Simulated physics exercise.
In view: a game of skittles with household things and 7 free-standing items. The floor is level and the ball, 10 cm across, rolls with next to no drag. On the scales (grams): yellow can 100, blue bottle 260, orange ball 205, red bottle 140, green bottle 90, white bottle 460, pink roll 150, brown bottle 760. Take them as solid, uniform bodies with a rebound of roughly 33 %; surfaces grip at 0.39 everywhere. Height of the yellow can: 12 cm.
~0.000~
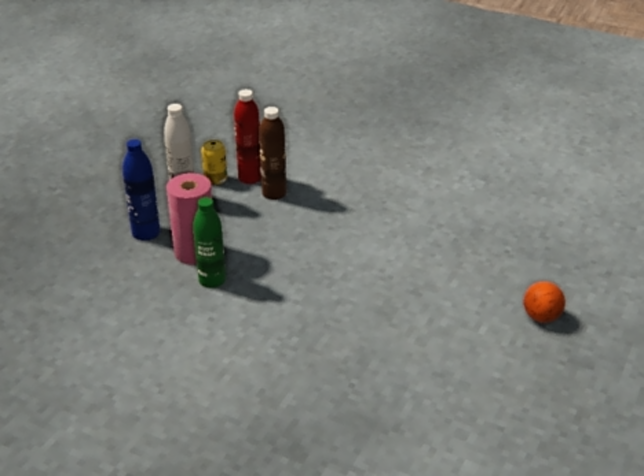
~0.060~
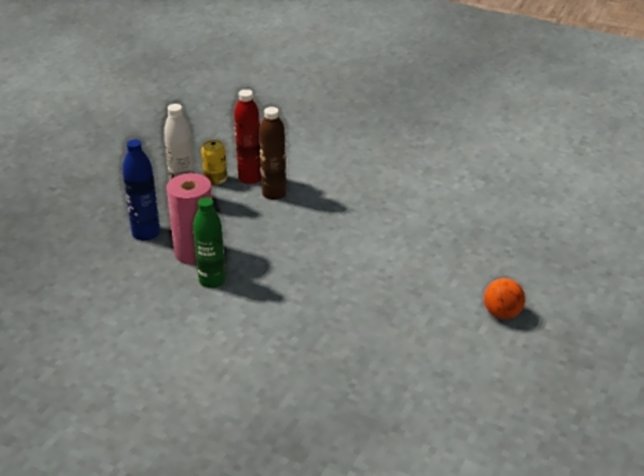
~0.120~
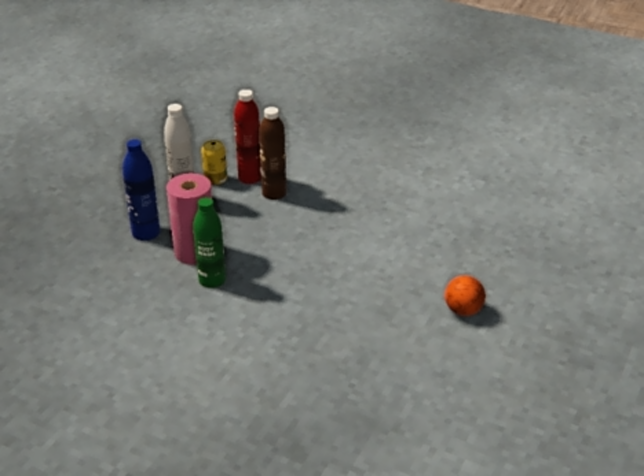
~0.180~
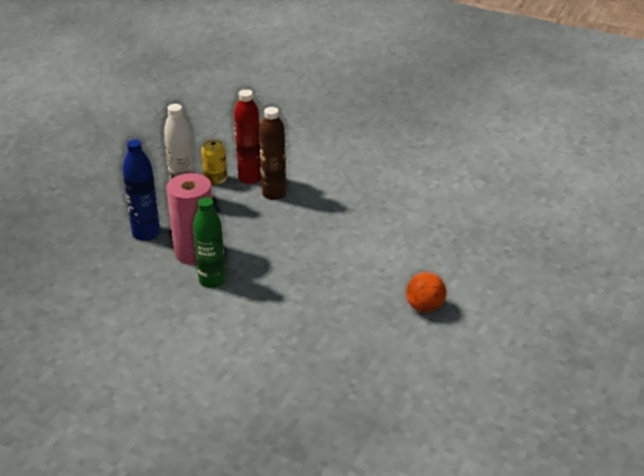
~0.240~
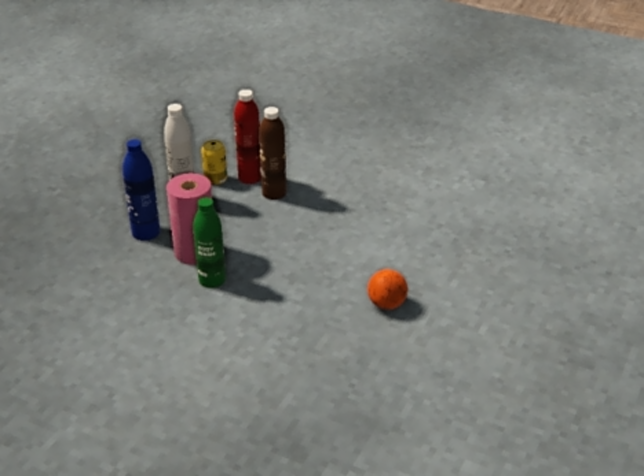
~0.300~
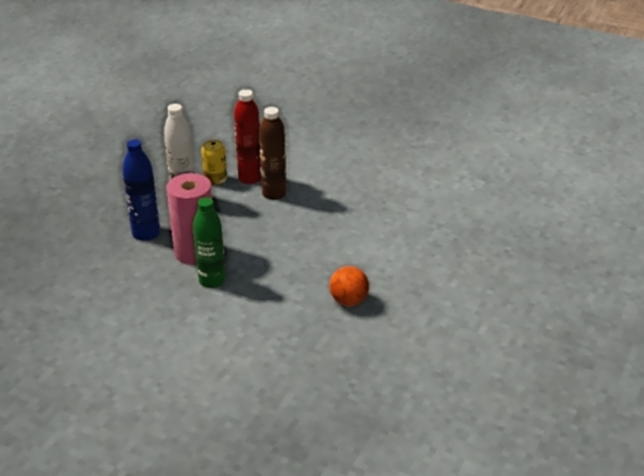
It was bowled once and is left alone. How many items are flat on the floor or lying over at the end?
Lost: Just one.
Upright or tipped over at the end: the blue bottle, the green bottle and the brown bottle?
The blue bottle stays upright; the green bottle falls over; the brown bottle keeps standing.
By 1.00 s, ball 128 cm along; orange ball near (4, 289); green bottle on its side.
By 1.90 s, green bottle on its side.
When it is over (2.9 s), lying over on the floor, green bottle; the other 6 within 8 cm of the start. End places, in pixels of the last picture, yellow can near (215, 163), blue bottle near (140, 189).
